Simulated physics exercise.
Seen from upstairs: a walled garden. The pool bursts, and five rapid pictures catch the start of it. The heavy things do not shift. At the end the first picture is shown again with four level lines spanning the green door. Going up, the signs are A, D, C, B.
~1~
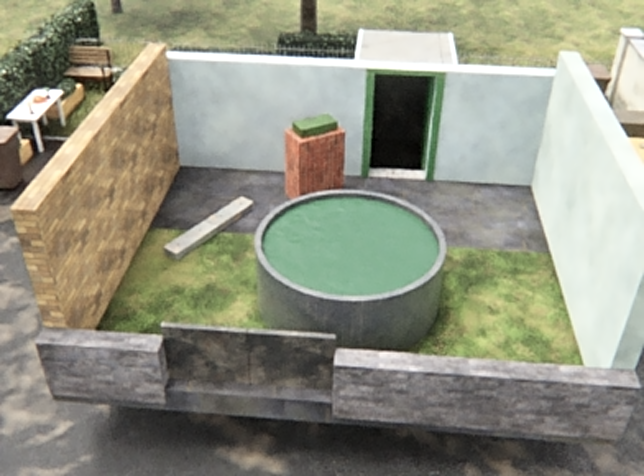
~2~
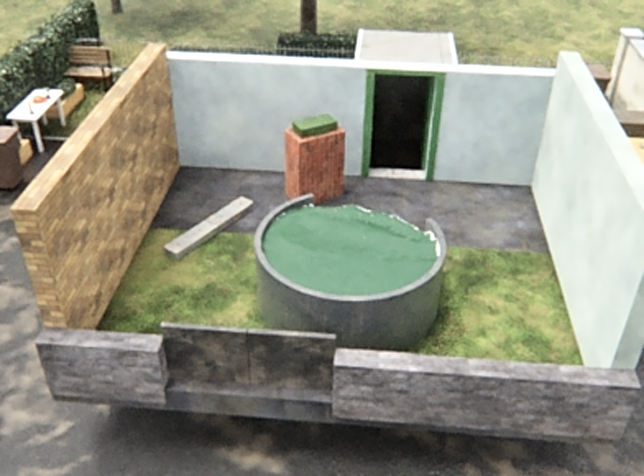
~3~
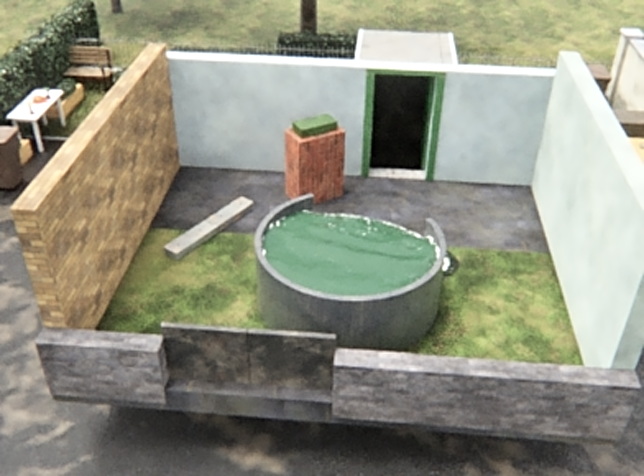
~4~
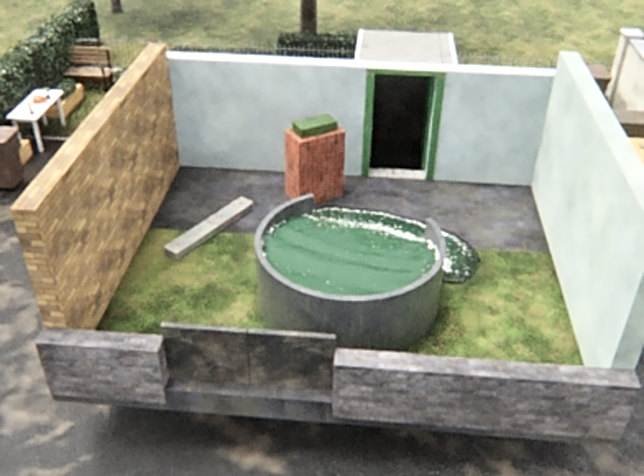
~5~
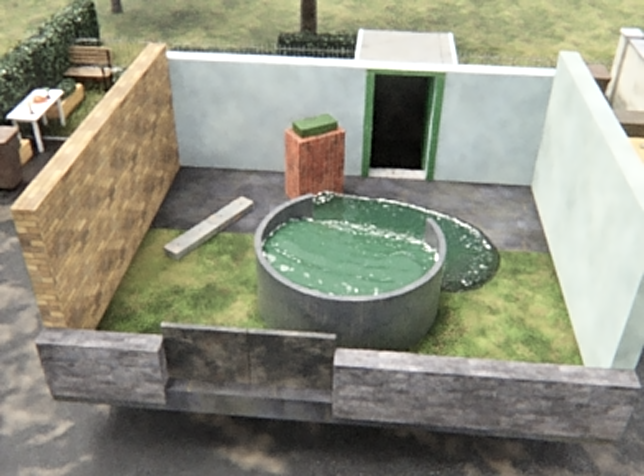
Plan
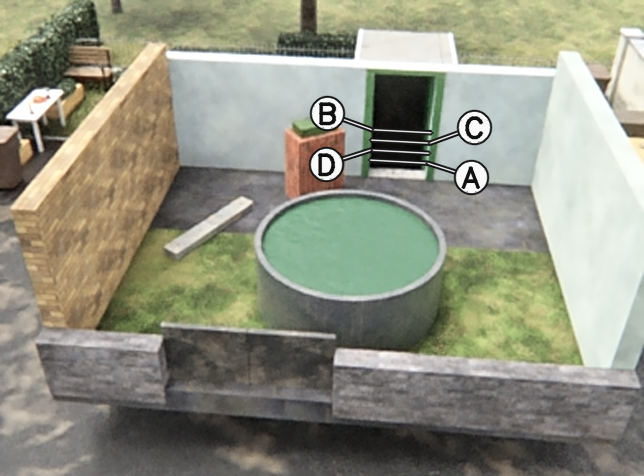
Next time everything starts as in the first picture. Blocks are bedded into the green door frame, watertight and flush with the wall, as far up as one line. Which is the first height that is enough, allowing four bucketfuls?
Height D just does it.
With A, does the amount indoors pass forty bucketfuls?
No, less.
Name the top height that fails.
That is height A.
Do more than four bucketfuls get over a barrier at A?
Yes.
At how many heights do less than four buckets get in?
Three of the four.
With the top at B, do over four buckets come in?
No, not at all.
On the marked copy, A at (398, 161); B at (401, 131); C at (400, 141); D at (399, 151); from the bottom up A, D, C, B.
For height A, about 13 bucketfuls get in.
For height B, nothing gets over.
For height C, nothing gets over.
For height D, a bucket or two gets in.
